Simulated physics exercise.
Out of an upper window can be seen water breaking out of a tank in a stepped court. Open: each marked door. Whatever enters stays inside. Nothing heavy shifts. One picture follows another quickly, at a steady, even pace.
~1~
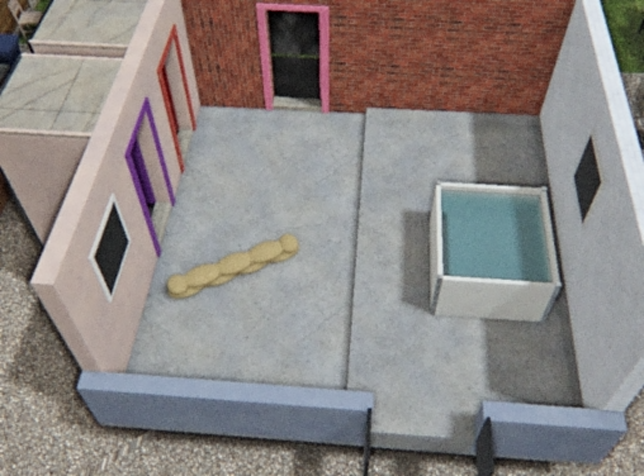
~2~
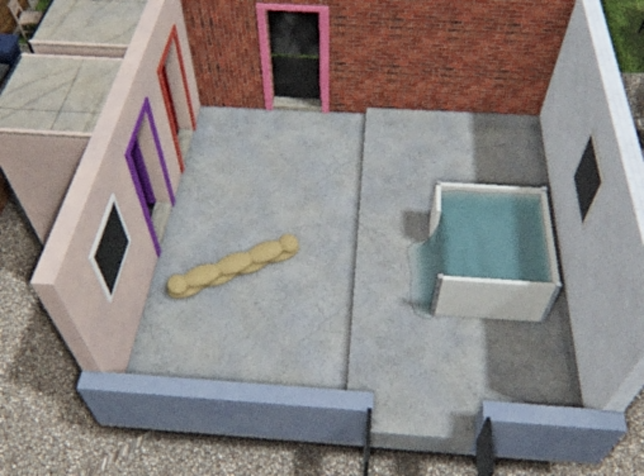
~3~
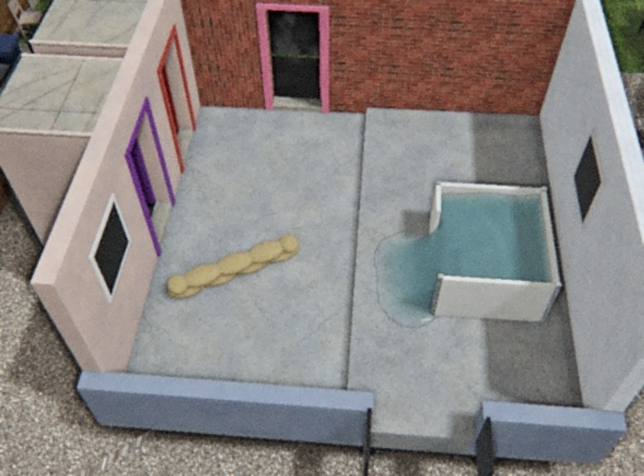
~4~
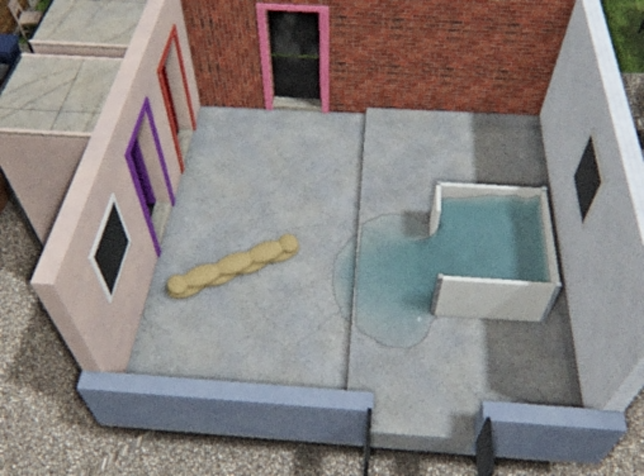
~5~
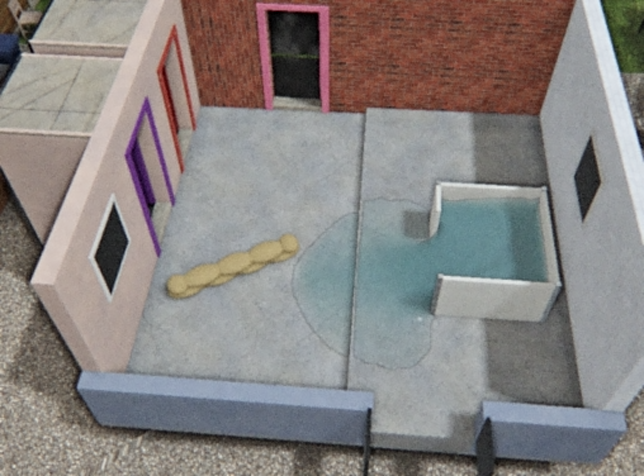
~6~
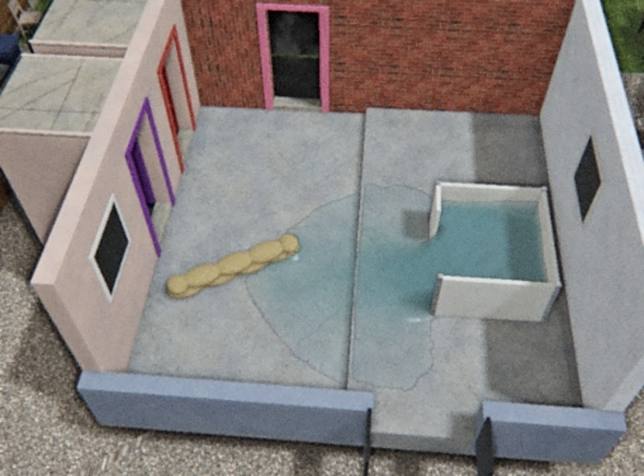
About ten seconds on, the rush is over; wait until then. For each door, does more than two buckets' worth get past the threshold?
Door by door: The pink door - no; the purple door - no; the red door - yes.
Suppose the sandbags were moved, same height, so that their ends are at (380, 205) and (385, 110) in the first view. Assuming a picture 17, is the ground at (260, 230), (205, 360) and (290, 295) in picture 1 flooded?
Taking them as given, you'd find inundated, inundated and inundated.
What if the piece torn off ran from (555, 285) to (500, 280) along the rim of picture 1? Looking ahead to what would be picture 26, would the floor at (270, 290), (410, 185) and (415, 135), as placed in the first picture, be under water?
In turn: Awash, not flooded, not flooded.
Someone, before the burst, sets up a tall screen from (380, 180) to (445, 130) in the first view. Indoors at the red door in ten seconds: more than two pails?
Note - red door, result: Inundated.
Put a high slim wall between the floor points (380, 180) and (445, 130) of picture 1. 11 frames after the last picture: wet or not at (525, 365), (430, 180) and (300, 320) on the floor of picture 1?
The first is still bare, the second still bare and the third inundated.
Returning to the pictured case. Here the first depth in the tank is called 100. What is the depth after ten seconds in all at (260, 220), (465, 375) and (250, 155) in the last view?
8, 0 and 12 per cent, roughly.
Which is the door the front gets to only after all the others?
Last in line is the pink door.
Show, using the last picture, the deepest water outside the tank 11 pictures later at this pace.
Around (129, 362).
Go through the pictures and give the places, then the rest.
In the first picture, the tank at (494, 235) is whole and still.
In the second picture, water pours out at (436, 268) and has run to (429, 316).
In the third picture, water pours out at (436, 269) and has run to (385, 245).
In the fourth picture, water pours out at (436, 270) and has run to (340, 261).
In the fifth picture, water pours out at (436, 270) and has run to (297, 281).
In the sixth picture, the front is at (252, 285), out from the gap at (436, 270).
A moment on, water covers 40 % of the floor; the pink door not reached, the purple door not reached, the red door not reached.
Next, water covers 45 % of the floor; the pink door not reached, the purple door wet at the sill, nothing in, the red door under two buckets in.
Then, water covers 50 % of the floor; the pink door not reached, the purple door wet at the sill, nothing in, the red door over two buckets in.
Later, water covers 60 % of the floor; the pink door under two buckets in, the purple door under two buckets in, the red door over two buckets in.
In the end, water covers 55 % of the floor; the pink door under two buckets in, the purple door under two buckets in, the red door far over two buckets in.
